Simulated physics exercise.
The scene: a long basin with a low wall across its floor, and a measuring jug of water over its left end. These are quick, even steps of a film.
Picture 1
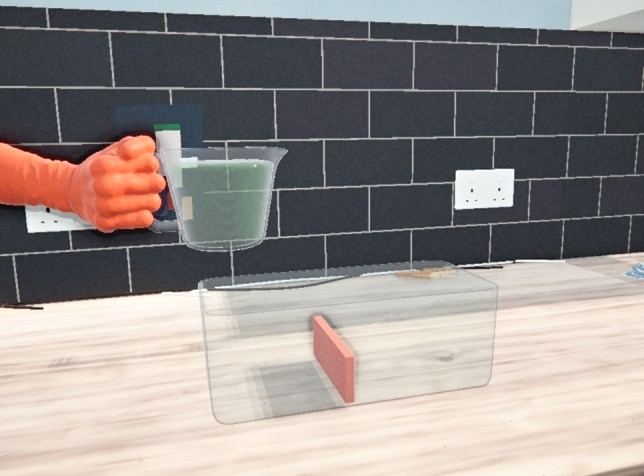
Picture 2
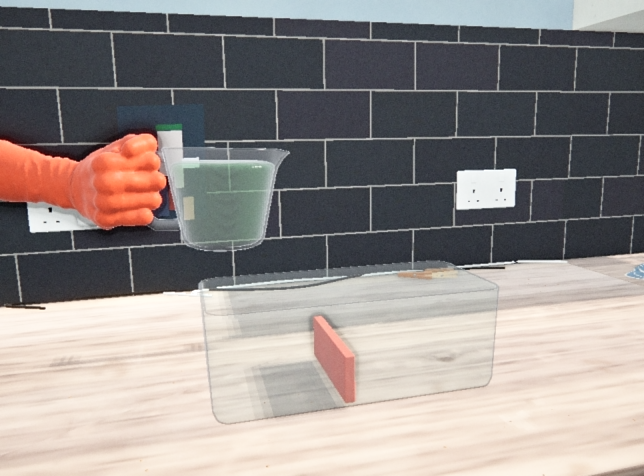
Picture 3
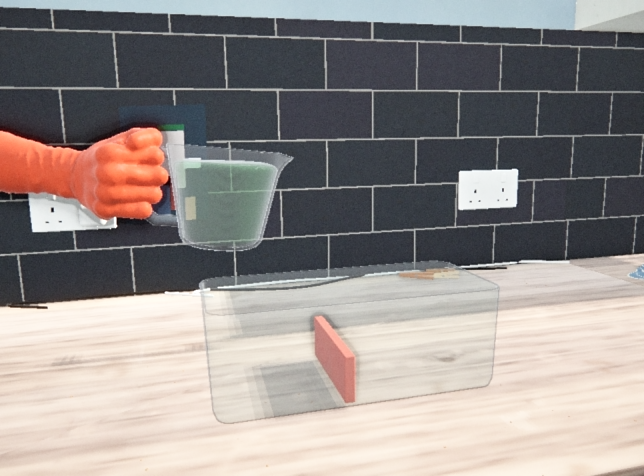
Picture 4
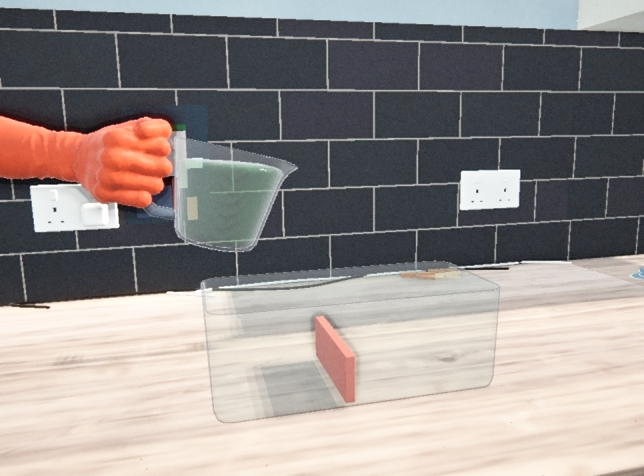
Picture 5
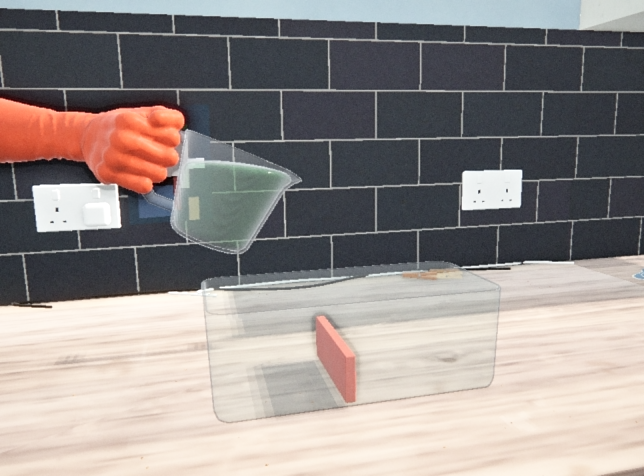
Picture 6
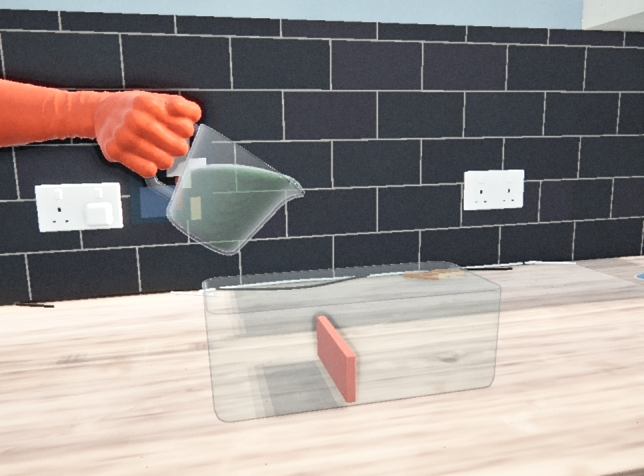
In this clip, an orange-gloved hand holds a clear measuring jug of greenish liquid above the left end of a clear basin with a low red wall, then steadily tilts it to the right, bringing the liquid to its spout.
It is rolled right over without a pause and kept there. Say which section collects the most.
The left-hand section gets the most.
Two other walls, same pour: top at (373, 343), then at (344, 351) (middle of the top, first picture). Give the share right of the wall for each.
Roughly 10 per cent, and 30 per cent.
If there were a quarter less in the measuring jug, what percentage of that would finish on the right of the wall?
Near 15 %.
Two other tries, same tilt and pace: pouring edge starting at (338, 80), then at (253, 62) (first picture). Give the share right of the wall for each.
The first gives 90 %, the second 25 %.
A moment on, the tilt is 98° and 37 per cent is still to pour, 13 is left of the wall and 27 right of it.
Next, the tilt is 103° and 6 per cent is still to pour, 54 is left of the wall and 34 right of it.
Then the tilt is 103° and 0 per cent is still to pour, 62 is left of the wall and 35 right of it.
Later the tilt is 103° and 0 per cent is still to pour, 63 is left of the wall and 35 right of it.
In the end 63 per cent lies left of the wall, 35 right of it and 2 outside.
